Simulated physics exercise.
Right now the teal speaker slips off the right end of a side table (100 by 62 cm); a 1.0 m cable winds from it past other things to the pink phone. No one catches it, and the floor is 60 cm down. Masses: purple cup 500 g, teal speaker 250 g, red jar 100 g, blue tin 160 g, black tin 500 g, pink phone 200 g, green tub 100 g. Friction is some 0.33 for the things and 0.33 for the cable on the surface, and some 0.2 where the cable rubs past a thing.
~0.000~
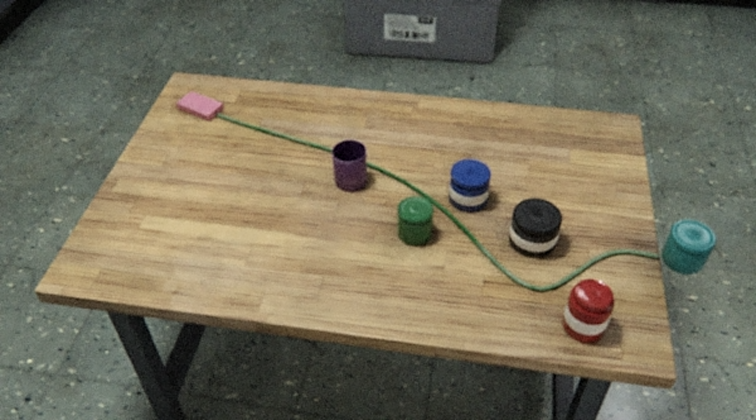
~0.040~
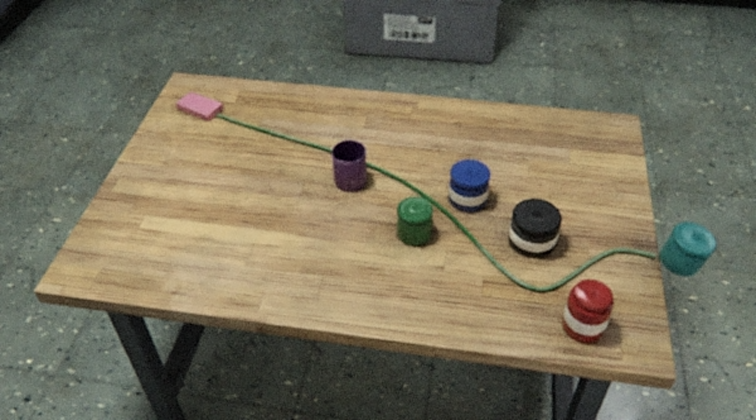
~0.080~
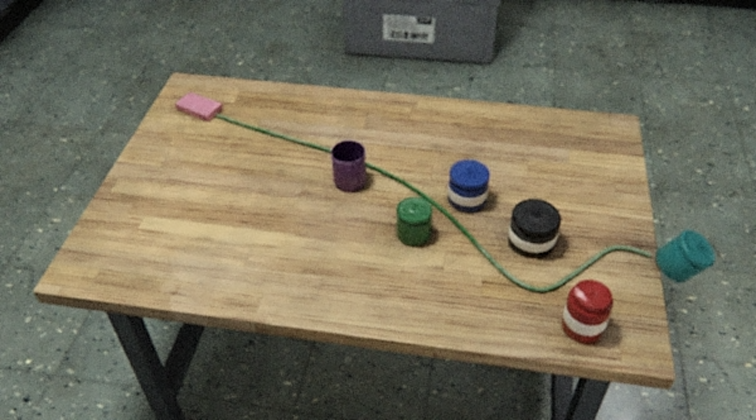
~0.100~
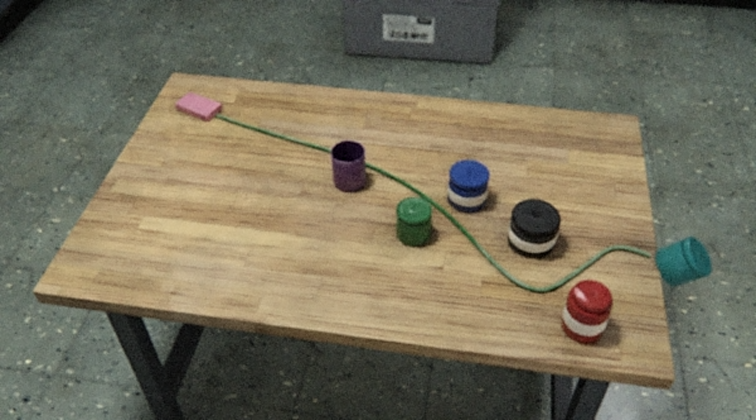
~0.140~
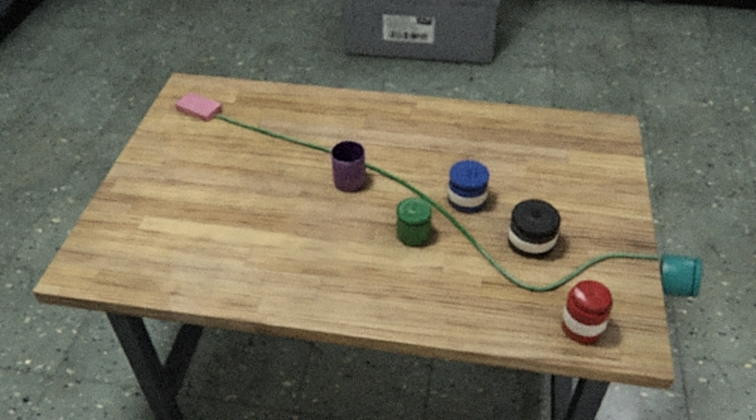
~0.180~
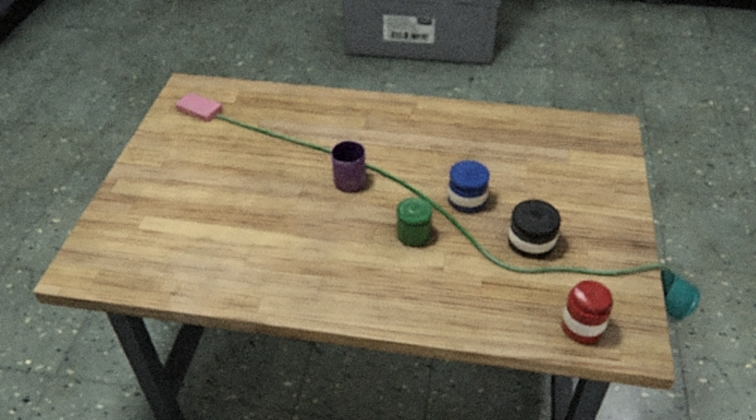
A light wooden table with dark metal legs stands on a speckled floor, seen from above at a fixed angle, with a grey bin behind it. A green cord runs from a pink block at back left, past purple, green, blue, black and red containers, to a teal one at the right edge. The teal container tips over the edge and drops lower, pulling the cord's right end straighter.
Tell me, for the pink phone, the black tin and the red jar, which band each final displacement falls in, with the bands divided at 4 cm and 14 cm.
Bands: Pink phone - highest band, black tin - lowest band, red jar - lowest band.
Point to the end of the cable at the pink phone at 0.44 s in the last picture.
At about pixel (274, 136).
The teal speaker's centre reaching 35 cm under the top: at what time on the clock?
0.60 s.
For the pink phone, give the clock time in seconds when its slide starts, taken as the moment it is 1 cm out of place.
The pink phone gets there at 0.24 seconds.
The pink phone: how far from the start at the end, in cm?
For the pink phone, I'd say close to 45 cm.
At 0.4 s, the cable's tail end at (274, 136); pink phone 14 cm off its start, teal speaker over the edge.
At 0.7 s, the cable's tail end at (334, 159); pink phone 28 cm off its start, teal speaker over the edge.
At 0.9 s, the cable's tail end at (375, 170); pink phone 37 cm off its start at (359, 152), teal speaker over the edge, purple cup 1 cm off its start at (353, 156).
At 1.2 s, the cable's tail end at (414, 187); pink phone 45 cm off its start, teal speaker over the edge, purple cup 1 cm off its start.
At 2.4 s, the cable's tail end at (417, 188); pink phone 46 cm off its start at (398, 172), black tin 1 cm off its start at (539, 213), red jar 0 cm off its start at (593, 294), teal speaker over the edge.
